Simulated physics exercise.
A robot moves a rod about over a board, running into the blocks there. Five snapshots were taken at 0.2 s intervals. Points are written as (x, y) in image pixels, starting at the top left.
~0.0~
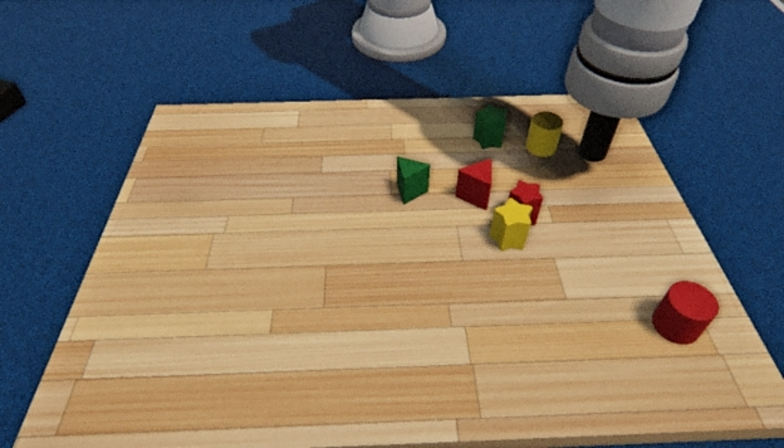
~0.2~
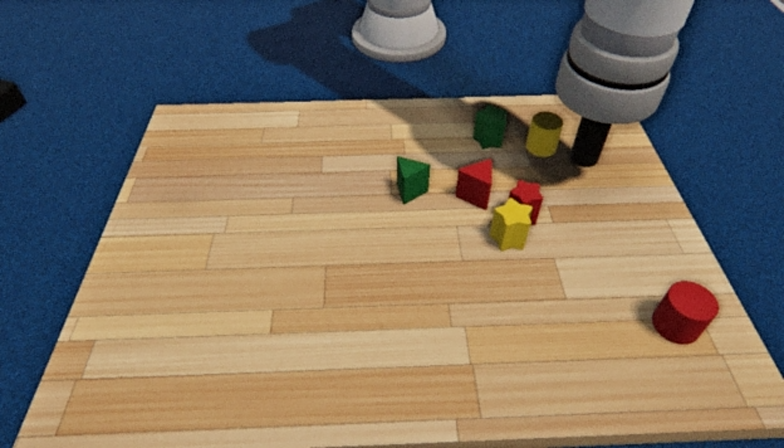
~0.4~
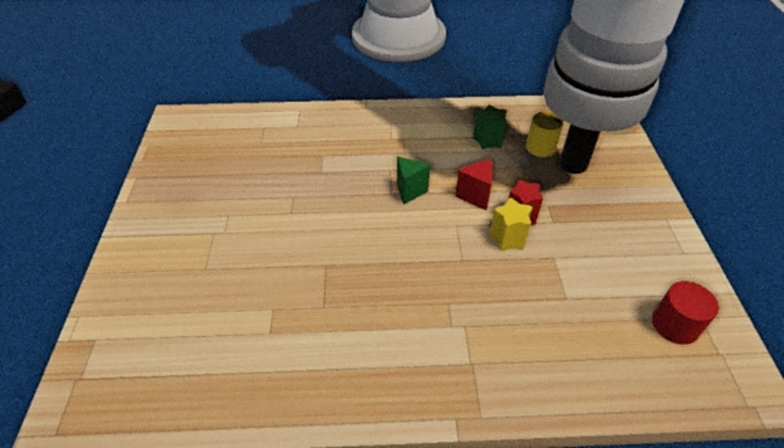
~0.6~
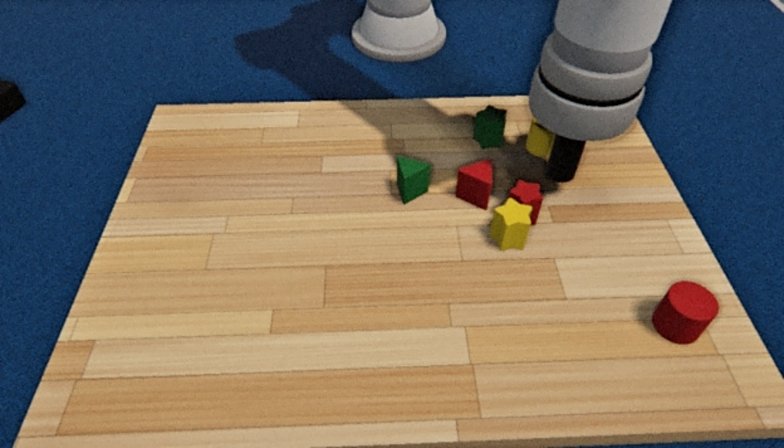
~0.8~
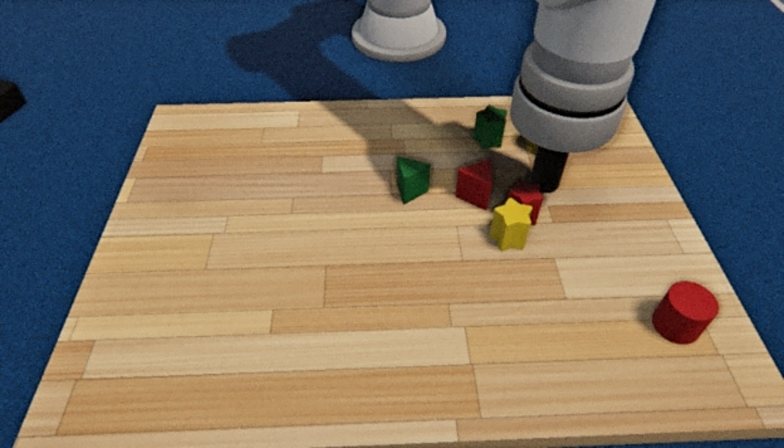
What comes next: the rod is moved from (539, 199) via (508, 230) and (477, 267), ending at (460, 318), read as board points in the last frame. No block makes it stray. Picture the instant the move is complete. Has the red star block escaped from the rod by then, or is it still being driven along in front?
I'm fairly sure the red star block slides away from the front of the rod at some point.
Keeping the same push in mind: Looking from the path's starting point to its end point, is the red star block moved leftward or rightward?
It moves over to the right.
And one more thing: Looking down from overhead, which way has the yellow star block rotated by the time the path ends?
The block spins anticlockwise.
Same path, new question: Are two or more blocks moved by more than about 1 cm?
Going by the path, yes.
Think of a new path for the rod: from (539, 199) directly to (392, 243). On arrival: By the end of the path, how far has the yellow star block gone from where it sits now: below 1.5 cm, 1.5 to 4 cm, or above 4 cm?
From 1.5 to 4 cm.
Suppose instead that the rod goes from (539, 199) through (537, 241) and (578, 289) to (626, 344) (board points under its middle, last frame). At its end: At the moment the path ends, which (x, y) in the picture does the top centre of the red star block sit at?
I'd place it at (511, 206), taking the centre of its top.
The first path, step by step. One third of the way, rod at (510, 217); yellow star block at (486, 237), turned 70° anticlockwise; red star block at (487, 211), turned 50° clockwise.
Two thirds of the way, rod at (479, 255); yellow star block at (461, 260); red star block at (458, 223), turned 110° clockwise.
At the end, rod at (462, 305); red triangular piece in place; yellow star block at (433, 304), turned 110° anticlockwise; red star block at (458, 223), turned 110° clockwise.
